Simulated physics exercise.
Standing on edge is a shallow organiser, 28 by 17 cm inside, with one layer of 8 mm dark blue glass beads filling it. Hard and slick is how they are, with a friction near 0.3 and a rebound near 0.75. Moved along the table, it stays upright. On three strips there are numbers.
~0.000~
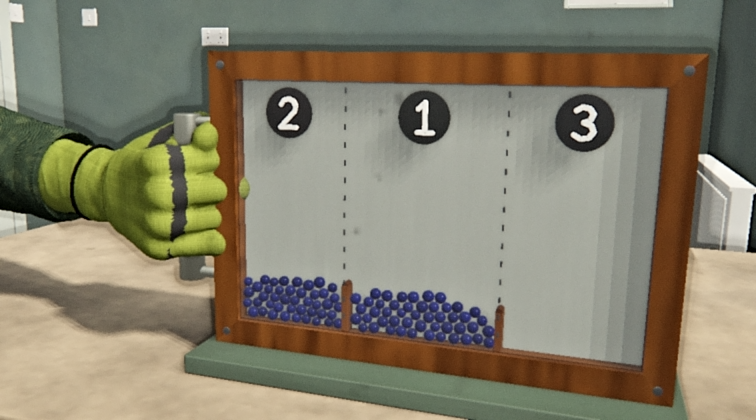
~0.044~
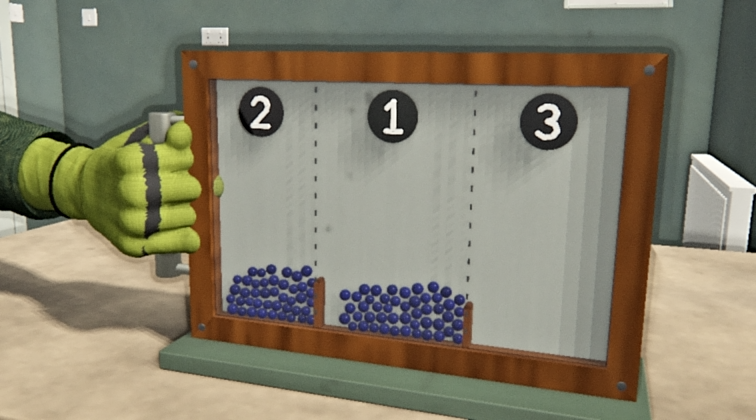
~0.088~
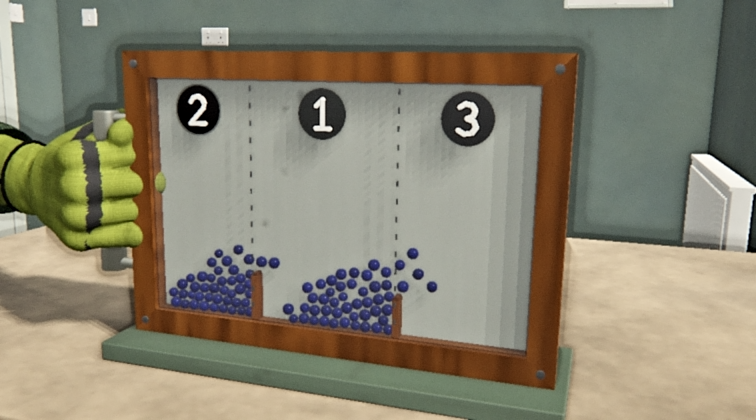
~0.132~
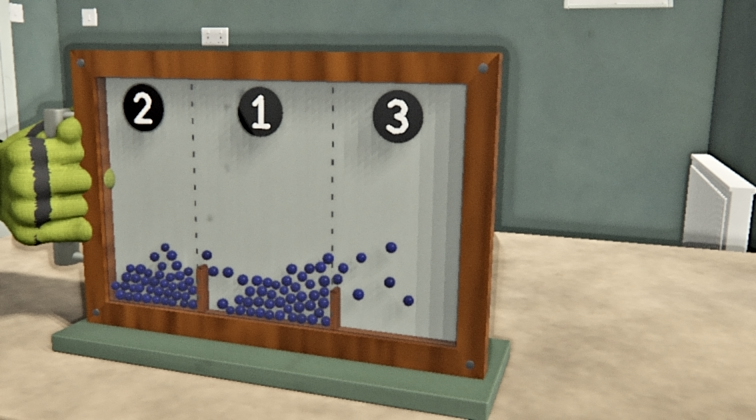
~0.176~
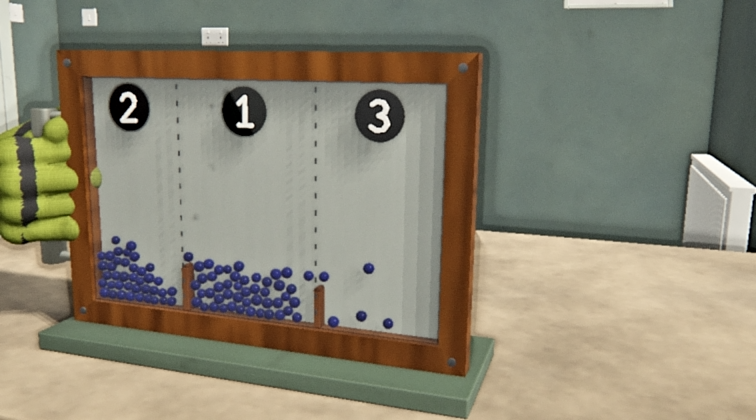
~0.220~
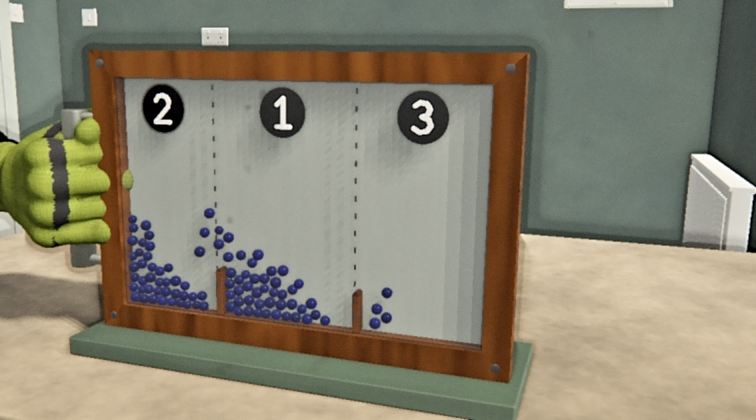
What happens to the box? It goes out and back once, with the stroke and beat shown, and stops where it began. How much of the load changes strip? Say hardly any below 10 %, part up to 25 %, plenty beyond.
The share that changes strip is moderate.
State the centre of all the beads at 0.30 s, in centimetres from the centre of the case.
Some 6 cm left and 6 cm below.
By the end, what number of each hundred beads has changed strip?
Moved share: About 20 per cent.
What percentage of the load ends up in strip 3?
About 15 %.
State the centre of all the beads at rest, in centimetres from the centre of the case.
Some 3 cm left and 7 cm below.
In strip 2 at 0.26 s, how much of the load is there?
Share: Near 55 per cent.
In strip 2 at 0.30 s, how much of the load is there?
55 per cent.
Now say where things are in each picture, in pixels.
In the first frame, at its start; about 90 beads; beads centred (358, 309); top one (319, 282); no. 1 (424, 118), no. 2 (289, 113), no. 3 (585, 123).
In the second frame, 2 cm to the left; beads centred (340, 304); top one (307, 271).
In the third frame, 7 cm to the left; beads centred (288, 294); top one (413, 254); wall ends (397, 298), (257, 274).
In the fourth frame, 12 cm to the left; beads centred (232, 288); top one (391, 248).
In the fifth frame, 13 cm to the left; beads centred (199, 286); top one (116, 240).
In the sixth frame, 10 cm to the left; beads centred (218, 283); top one (209, 213); no. 1 (282, 113), no. 2 (163, 109), no. 3 (423, 118).
After 0.26 s, it is 5 cm to the left; the beads' middle is 7 cm left of and 6 cm below the centre; no. 1, 40 %, no. 2, 55 %, no. 3, 5 %; 15 % have changed strip.
After 0.30 s, it is 1 cm to the left; the beads' middle is 6 cm left of and 6 cm below the centre; no. 1, 40 %, no. 2, 55 %, no. 3, 5 %; 20 % have changed strip.
After 0.33 s, it is at its start; the beads' middle is 5 cm left of and 6 cm below the centre; no. 1, 40 %, no. 2, 55 %, no. 3, 5 %; 15 % have changed strip.
At rest by 1.4 s, it is at its start; no. 1, 45 %, no. 2, 45 %, no. 3, 15 %; 20 % have changed strip.
